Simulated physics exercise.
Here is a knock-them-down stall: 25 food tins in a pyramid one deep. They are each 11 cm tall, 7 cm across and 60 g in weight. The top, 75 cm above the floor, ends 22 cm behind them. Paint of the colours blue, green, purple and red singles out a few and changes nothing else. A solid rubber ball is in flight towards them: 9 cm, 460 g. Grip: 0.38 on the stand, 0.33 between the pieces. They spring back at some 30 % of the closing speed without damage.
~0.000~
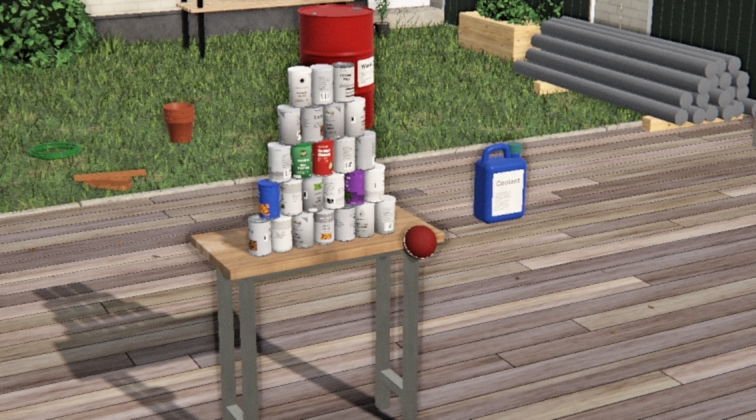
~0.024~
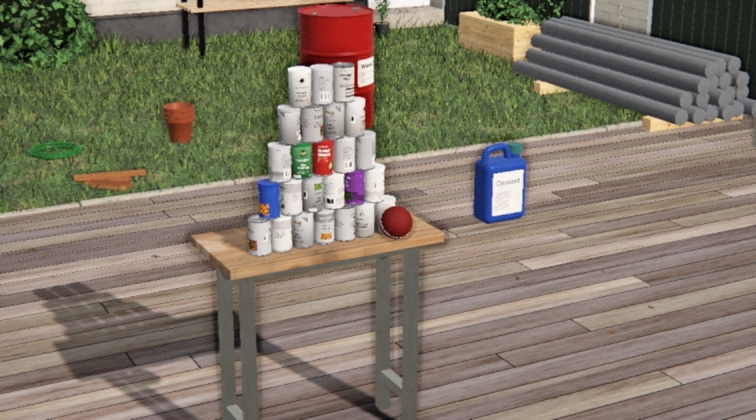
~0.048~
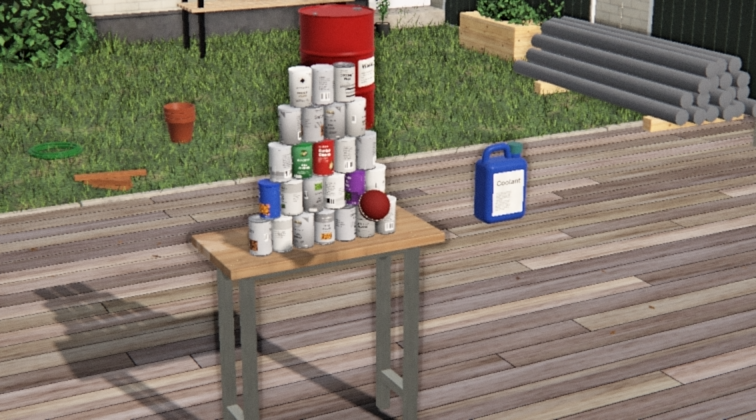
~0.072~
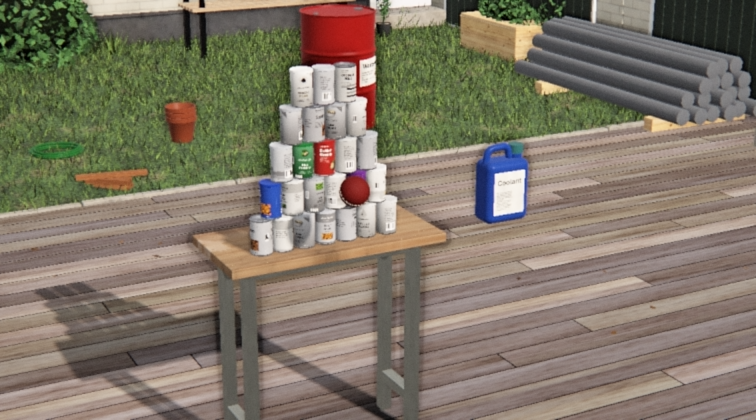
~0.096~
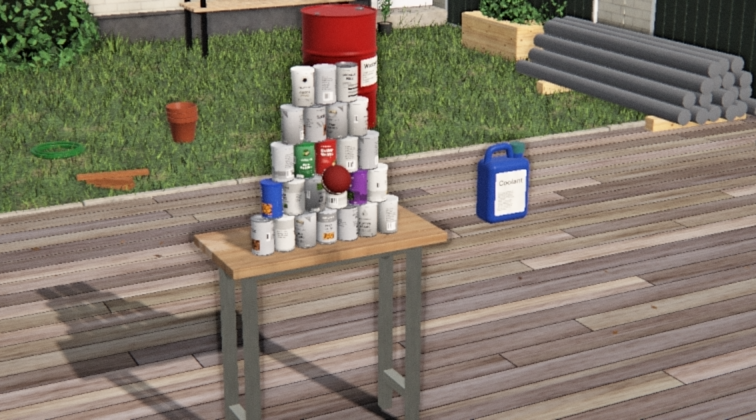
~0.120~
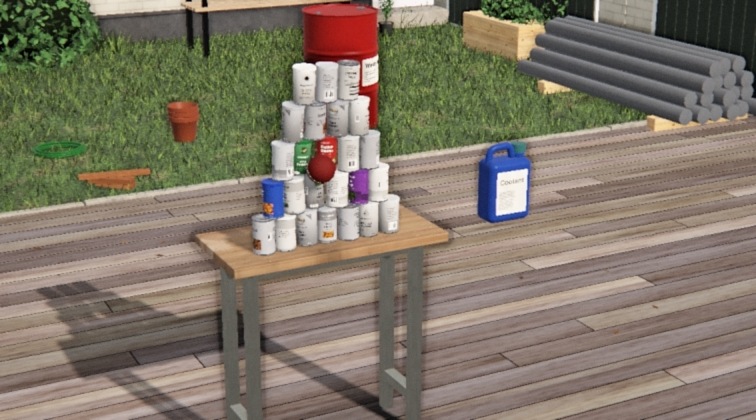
A pyramid of mostly white tins, with blue, green, red and purple ones among them, stands on a wooden table with grey legs on a plank deck, seen from slightly above. Behind it are a red barrel and a terracotta pot on grass, with a blue jug and stacked grey pipes to the right. A dark red ball flies leftward and upward across the lower tins and meets the pyramid near the red and green tins, which shift slightly, as the camera drifts very slightly.
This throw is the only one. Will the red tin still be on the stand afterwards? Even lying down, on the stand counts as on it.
No, it ends up off it.
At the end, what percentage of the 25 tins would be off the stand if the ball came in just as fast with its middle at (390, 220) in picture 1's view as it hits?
10 percent.
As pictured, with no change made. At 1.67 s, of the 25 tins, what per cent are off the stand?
50 percent by then.
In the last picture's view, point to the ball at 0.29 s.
Near (259, 125).
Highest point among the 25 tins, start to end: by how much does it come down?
Around 22 centimetres.
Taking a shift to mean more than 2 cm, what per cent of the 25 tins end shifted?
70 in a hundred.
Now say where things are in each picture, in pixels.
In the first frame (each place is the centre of the face we see best; the camera pans a little), ball (420, 242) 58 cm from contact, 5.6 m/s; red tin (328, 159); green tin (303, 162); purple tin (361, 188); all in place.
In the second frame, ball (396, 222) 45 cm from contact, 5.5 m/s; red tin (328, 159).
In the third frame, ball (374, 205) 31 cm from contact, 5.5 m/s; red tin (329, 159).
In the fourth frame, ball (354, 191) 18 cm from contact, 5.5 m/s; red tin (330, 159).
In the fifth frame, ball (336, 180) 49 mm from contact, 5.5 m/s; red tin (331, 158).
In the sixth frame, ball (321, 169) after contact, 3.1 m/s; green tin (303, 159) tilted 6°; purple tin (365, 188); steepest lean 7°, the tin at (294, 126); 10 have shifted.
By 0.29 s, ball still moving; none of the 25 tins off the stand, 18 disturbed; red tin tilted 39°; green tin on its side.
By 0.62 s, ball still moving; 7 of the 25 tins off the stand; red tin tilted 49°, 82 cm lower; green tin tilted 58°, 66 cm lower.
By 1.05 s, ball still moving; 11 of the 25 tins off the stand; red tin on its side; green tin tilted 60°, 90 cm lower.
By 1.67 s, ball still moving; 13 of the 25 tins off the stand; red tin on its side; green tin on its side.
When it is over (2.0 s), ball rolling away; 13 of the 25 tins off the stand; red tin on its side; green tin on its side; purple tin unmoved. In pixels of the last frame, middles, red tin near (288, 112), green tin near (91, 183).
